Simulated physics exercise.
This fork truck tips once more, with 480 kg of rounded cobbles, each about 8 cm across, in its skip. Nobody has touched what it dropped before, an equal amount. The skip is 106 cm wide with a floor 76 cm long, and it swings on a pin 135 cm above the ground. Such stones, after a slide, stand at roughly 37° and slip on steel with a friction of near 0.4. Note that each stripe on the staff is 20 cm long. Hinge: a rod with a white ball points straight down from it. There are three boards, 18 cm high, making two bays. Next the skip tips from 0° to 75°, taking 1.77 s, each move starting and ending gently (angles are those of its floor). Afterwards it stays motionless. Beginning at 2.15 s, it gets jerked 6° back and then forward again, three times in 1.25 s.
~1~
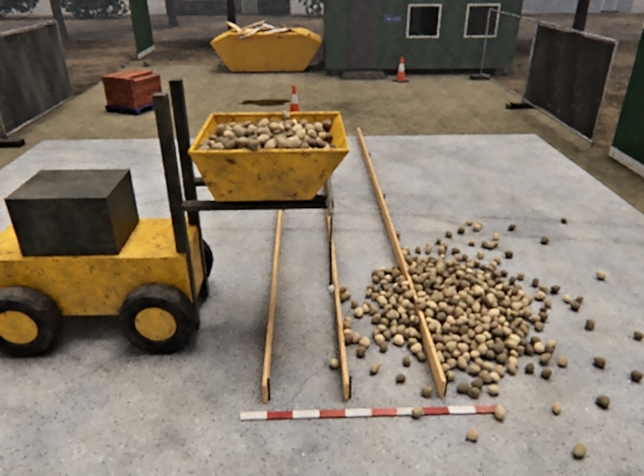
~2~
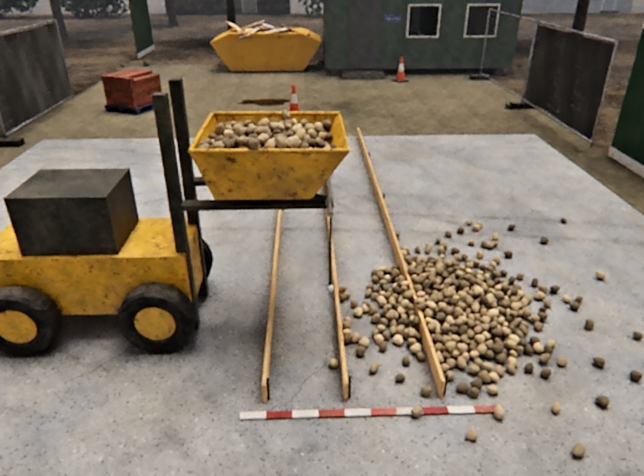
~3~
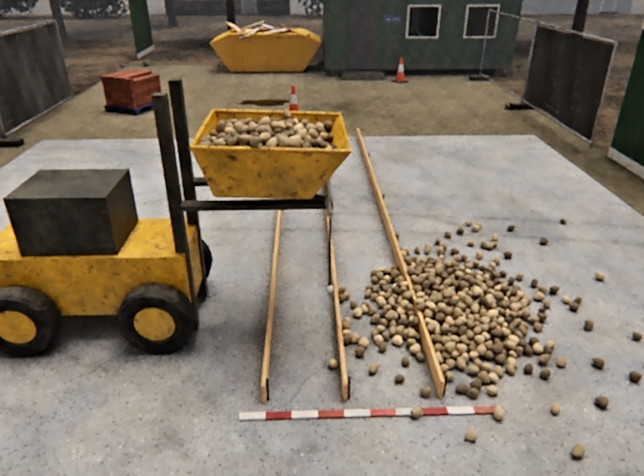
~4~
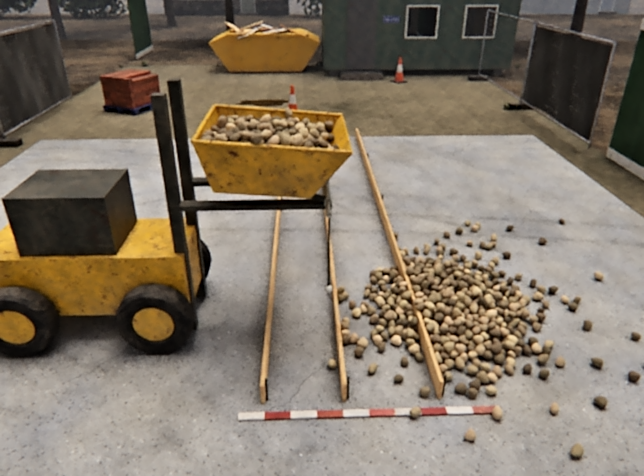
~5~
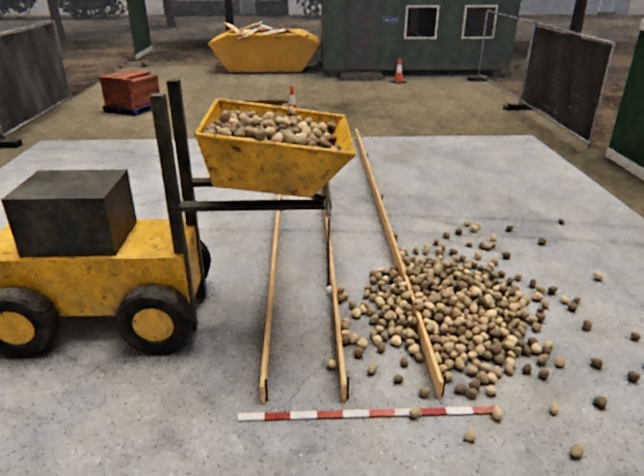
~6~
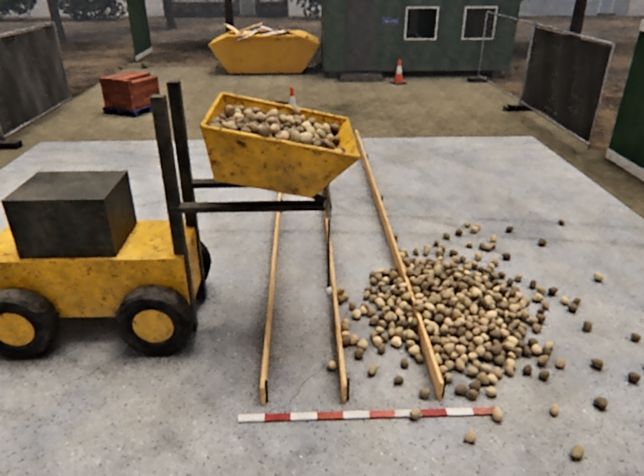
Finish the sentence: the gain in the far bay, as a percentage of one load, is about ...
... 26 per cent.
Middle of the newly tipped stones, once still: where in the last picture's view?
I'd say close to (444, 299).
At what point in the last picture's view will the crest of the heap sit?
Look near (434, 284).
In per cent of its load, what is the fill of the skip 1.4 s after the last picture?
That works out to about 55 %.
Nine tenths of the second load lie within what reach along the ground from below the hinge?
Around 170 cm ahead of it.
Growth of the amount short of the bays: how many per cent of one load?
Close to 0 parts in a hundred of a load.
Then, 0.9 s after the last picture the floor is at 63°; in per cent of one load, 99 in the skip, 17 in the far bay, 84 past the last board; the foremost stones are at (594, 297).
Then, 1.4 s after the last picture the floor is at 75°; in per cent of one load, 54 in the skip, 33 in the far bay, 112 past the last board; the foremost stones are at (592, 295).
Then, 3.4 s after the last picture the floor is at 75°; in per cent of one load, 0 in the skip, 42 in the far bay, 157 past the last board; the foremost stones are at (617, 283).
Then, 6.0 s after the last picture the floor is at 75°; in per cent of one load, 0 in the skip, 42 in the far bay, 157 past the last board; the foremost stones are at (617, 283). Net gain in the far bay, 26.
